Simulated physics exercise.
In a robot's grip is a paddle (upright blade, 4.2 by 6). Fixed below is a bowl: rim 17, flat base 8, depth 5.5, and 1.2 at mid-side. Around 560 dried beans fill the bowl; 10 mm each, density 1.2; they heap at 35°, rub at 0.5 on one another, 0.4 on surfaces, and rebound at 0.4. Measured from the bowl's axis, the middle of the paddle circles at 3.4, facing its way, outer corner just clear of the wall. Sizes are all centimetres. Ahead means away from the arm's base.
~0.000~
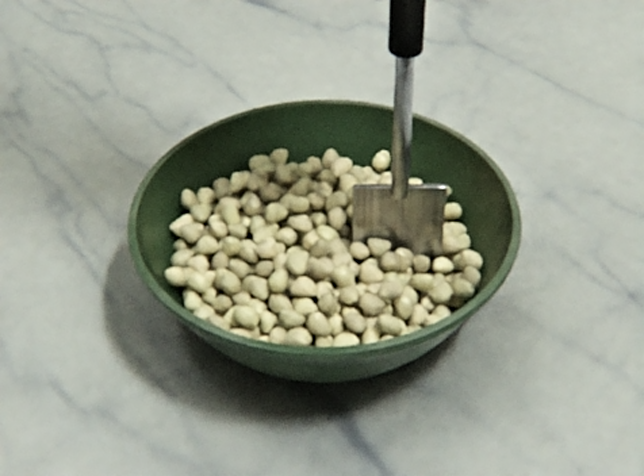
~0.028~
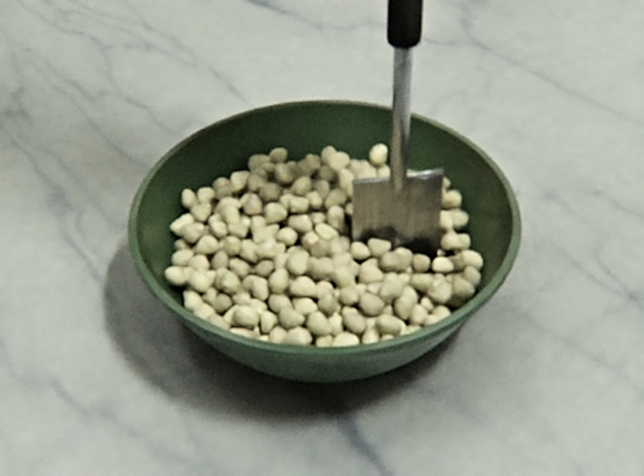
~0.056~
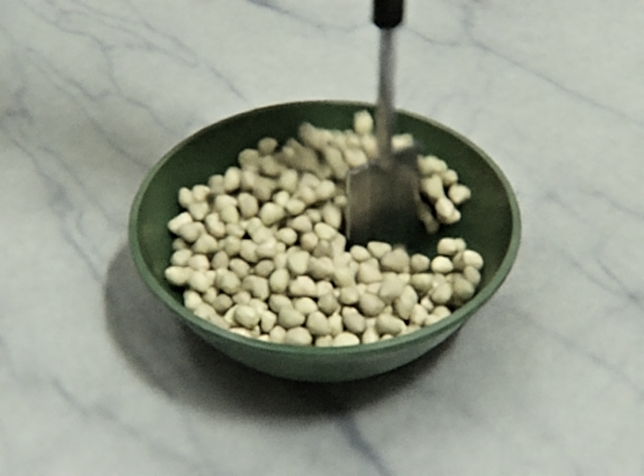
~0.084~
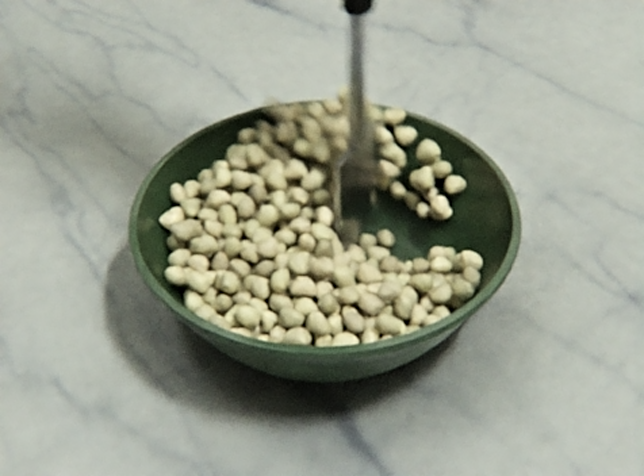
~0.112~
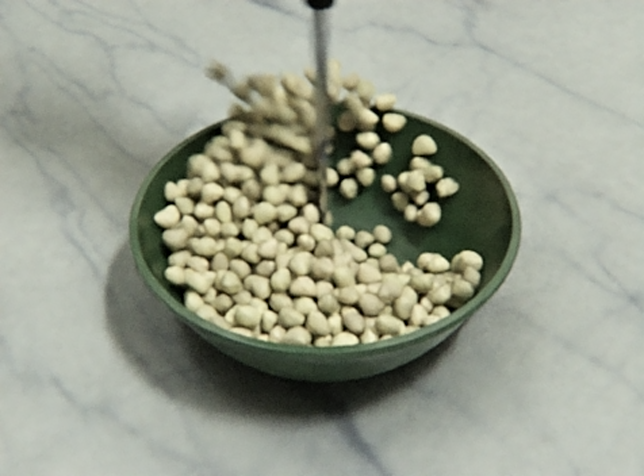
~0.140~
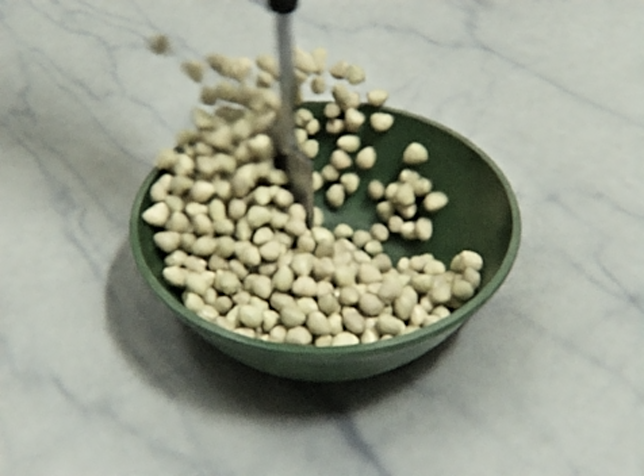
A metal paddle sweeps leftward through pale dried beans, flinging some above the green bowl's rim.
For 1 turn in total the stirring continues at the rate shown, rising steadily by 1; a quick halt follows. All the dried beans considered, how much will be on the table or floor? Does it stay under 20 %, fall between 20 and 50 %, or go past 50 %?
It falls between 20 and 50 %.
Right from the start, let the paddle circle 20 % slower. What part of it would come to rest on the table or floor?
That would be some 30 percent.
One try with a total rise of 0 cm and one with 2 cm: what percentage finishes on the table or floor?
Around 40 percent, then 35 percent.
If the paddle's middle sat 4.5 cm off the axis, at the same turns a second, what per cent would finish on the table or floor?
Around 40 in a hundred, in that case.
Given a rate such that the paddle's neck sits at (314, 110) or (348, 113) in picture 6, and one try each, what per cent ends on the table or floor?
It comes to roughly 30 per cent and then 20 per cent.
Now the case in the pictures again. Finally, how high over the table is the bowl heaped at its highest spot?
Around 6.0 cm above the table.
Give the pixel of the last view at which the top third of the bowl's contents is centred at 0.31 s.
The centre is roughly (408, 276).
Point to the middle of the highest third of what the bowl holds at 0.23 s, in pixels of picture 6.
About (228, 265) in the last picture.
By 0.23 s, 208° round, highest piece 10 above the table; 491 in the bowl, 5 on the table or floor, 62 in flight or on the tool.
By 0.31 s, 296° round, highest piece 10 above the table; 427 in the bowl, 68 on the table or floor, 63 in flight or on the tool.
By 0.56 s, 0° round, highest piece 6 above the table; 367 in the bowl, 191 on the table or floor.
By 1.26 s, 0° round, highest piece 6 above the table; 367 in the bowl, 191 on the table or floor.
Final count, 367 in the bowl, 191 on the table or floor. That is 34 % on the table or floor.
